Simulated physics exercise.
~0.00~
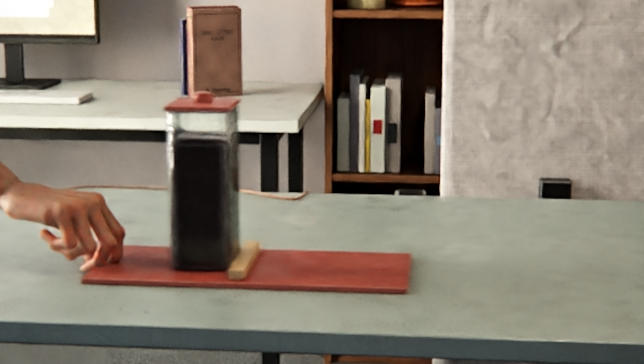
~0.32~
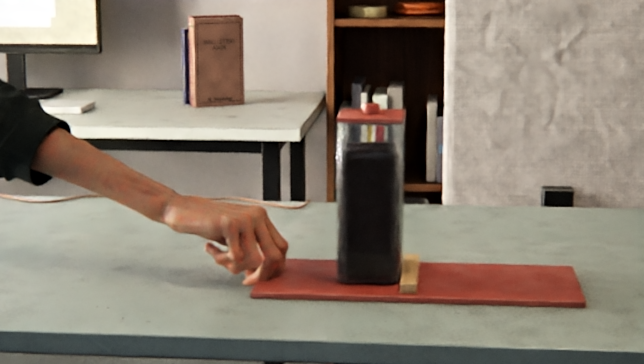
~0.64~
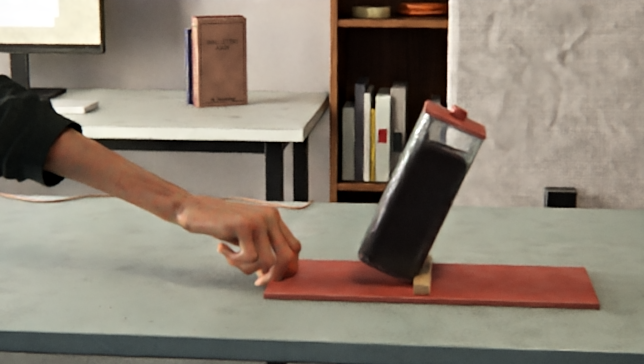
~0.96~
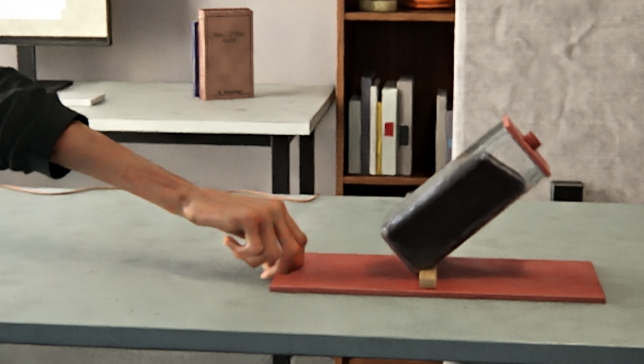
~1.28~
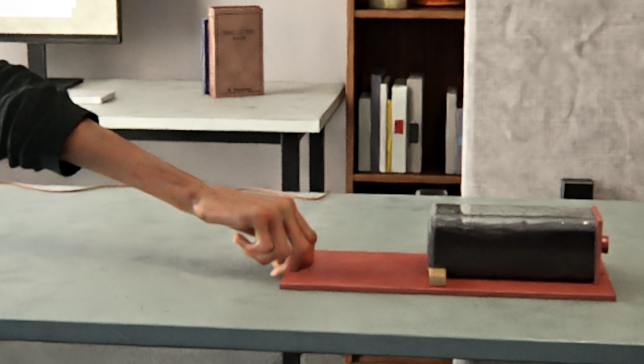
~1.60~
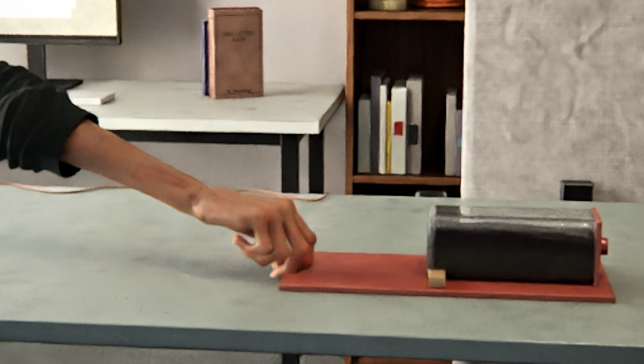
A hand slid a flat red board to the right along a table, carrying an upright closed canister of coffee, then stopped, and the canister tipped over the small wooden strip beside it and ended up lying on its side on the board.
